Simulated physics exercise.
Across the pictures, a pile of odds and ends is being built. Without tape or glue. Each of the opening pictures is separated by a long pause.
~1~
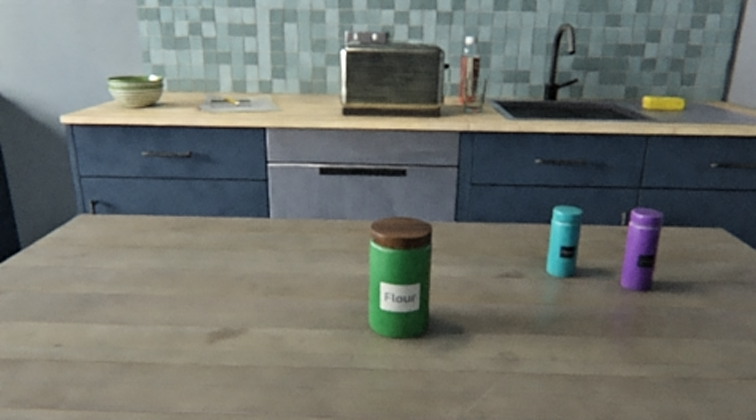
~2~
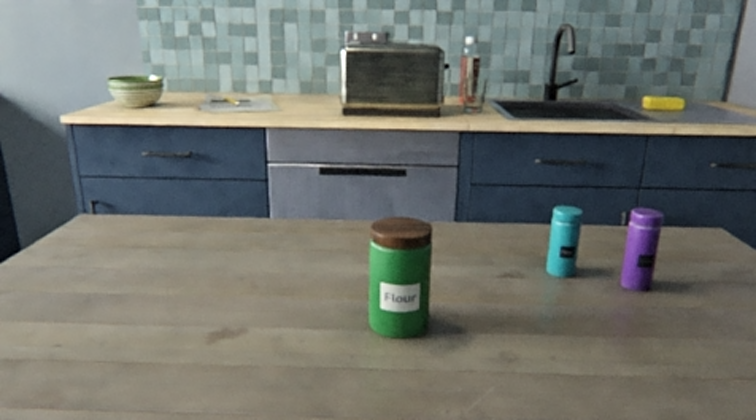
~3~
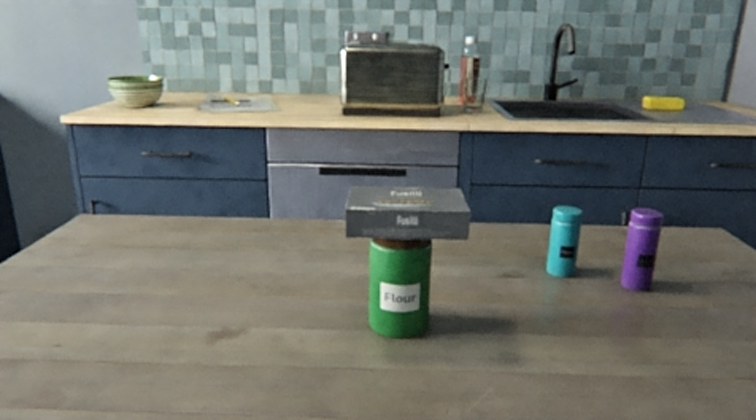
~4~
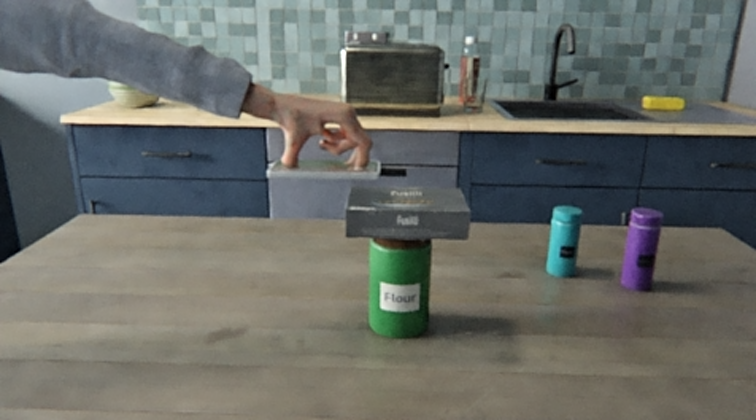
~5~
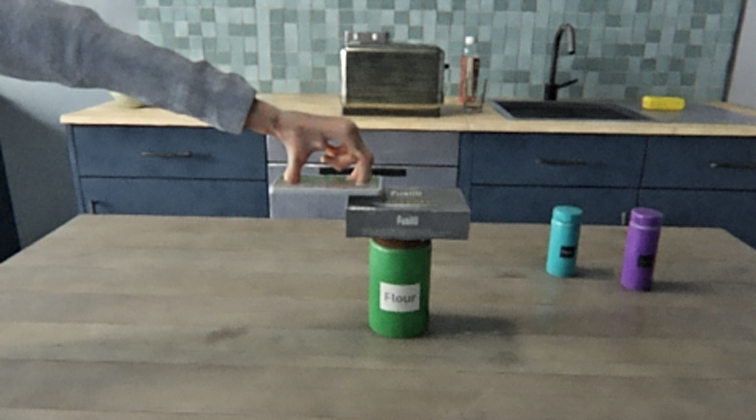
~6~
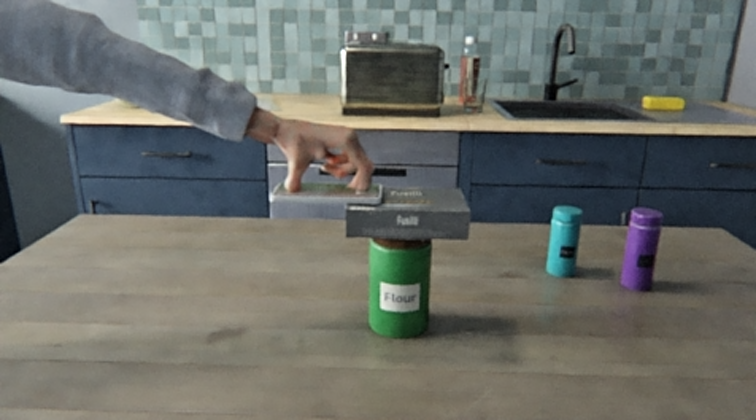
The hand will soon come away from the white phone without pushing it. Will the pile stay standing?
It ends up unbalanced.
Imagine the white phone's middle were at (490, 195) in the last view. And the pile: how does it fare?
It collapses.
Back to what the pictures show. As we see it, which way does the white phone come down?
Direction of travel: Leftward.
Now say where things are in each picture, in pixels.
The last thing is not in view yet; turquoise shaker (564, 241), in the first frame.
The last thing is not in view yet, in the second frame.
The last thing is not in view yet; turquoise shaker (564, 241), in the third frame.
Still above its spot; white phone (326, 169); grey packet (406, 212), in the fourth frame.
Still above its spot; white phone (328, 185); turquoise shaker (564, 241), in the fifth frame.
In place under the hand; white phone (328, 193); grey packet (406, 212), in the sixth frame.
Then, 0.30 s later than the last frame, white phone now fallen.
Then, 0.40 s later than the last frame, things are still on the move.
When it is over, fallen, white phone; the other 4 as before. End places, in pixels of the last picture, white phone near (292, 322). The pile comes apart.
